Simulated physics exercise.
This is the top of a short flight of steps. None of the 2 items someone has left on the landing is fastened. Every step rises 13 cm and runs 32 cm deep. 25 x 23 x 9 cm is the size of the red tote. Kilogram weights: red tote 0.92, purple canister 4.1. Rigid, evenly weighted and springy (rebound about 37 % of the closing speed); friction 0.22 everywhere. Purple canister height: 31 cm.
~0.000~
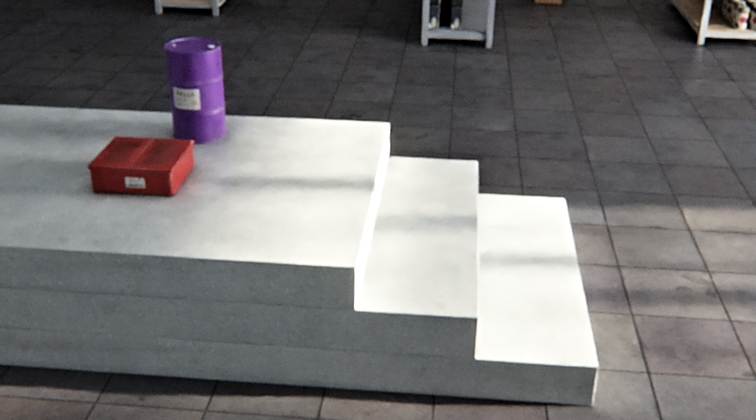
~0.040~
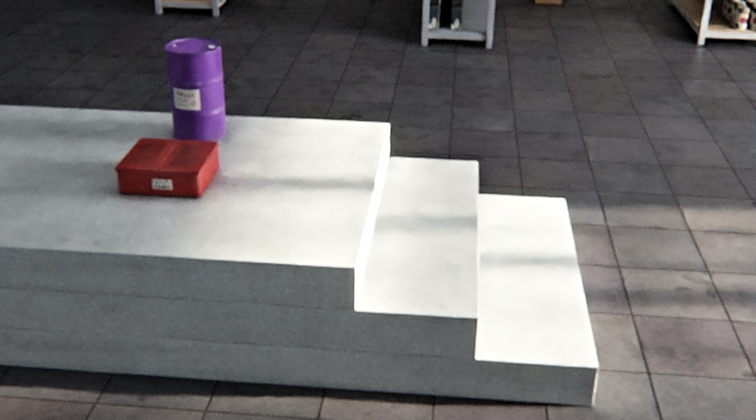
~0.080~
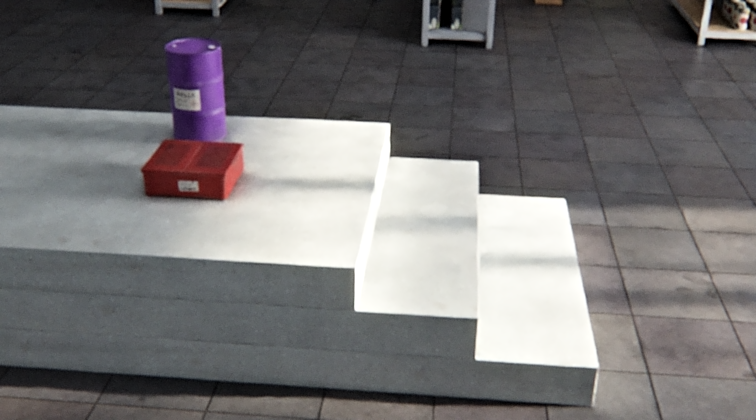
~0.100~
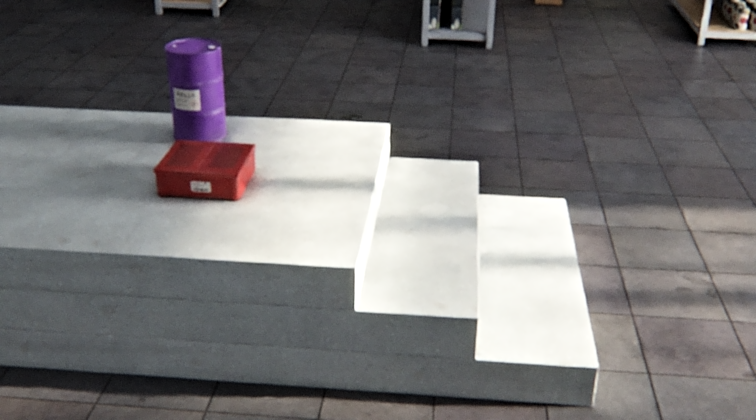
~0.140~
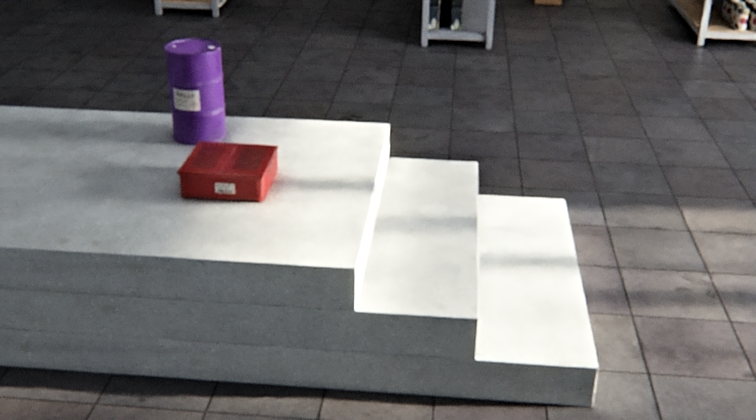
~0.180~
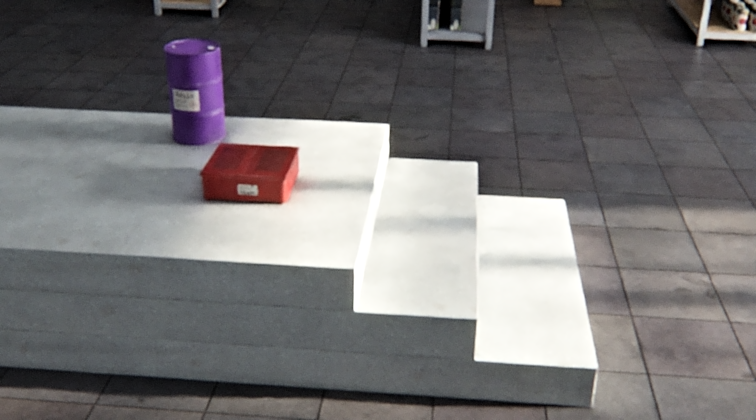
The footage shows a red tote sliding gradually to the right across the pale top of a short flight of steps, passing in front of a purple canister that stays still near the back edge.
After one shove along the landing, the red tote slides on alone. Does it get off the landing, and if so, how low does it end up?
Yes, partway down the steps.
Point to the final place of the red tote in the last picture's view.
At roughly (497, 239).
After 0.48 s, 4 cm past the top edge and 0 cm lower; red tote near (387, 180).
After 0.78 s, 29 cm past the top edge and 13 cm lower; red tote near (468, 222).
In the end (2.3 s), 38 cm past the top edge and 18 cm lower; purple canister under 12 cm from the start. At the end, from the last picture's camera, red tote near (497, 239).
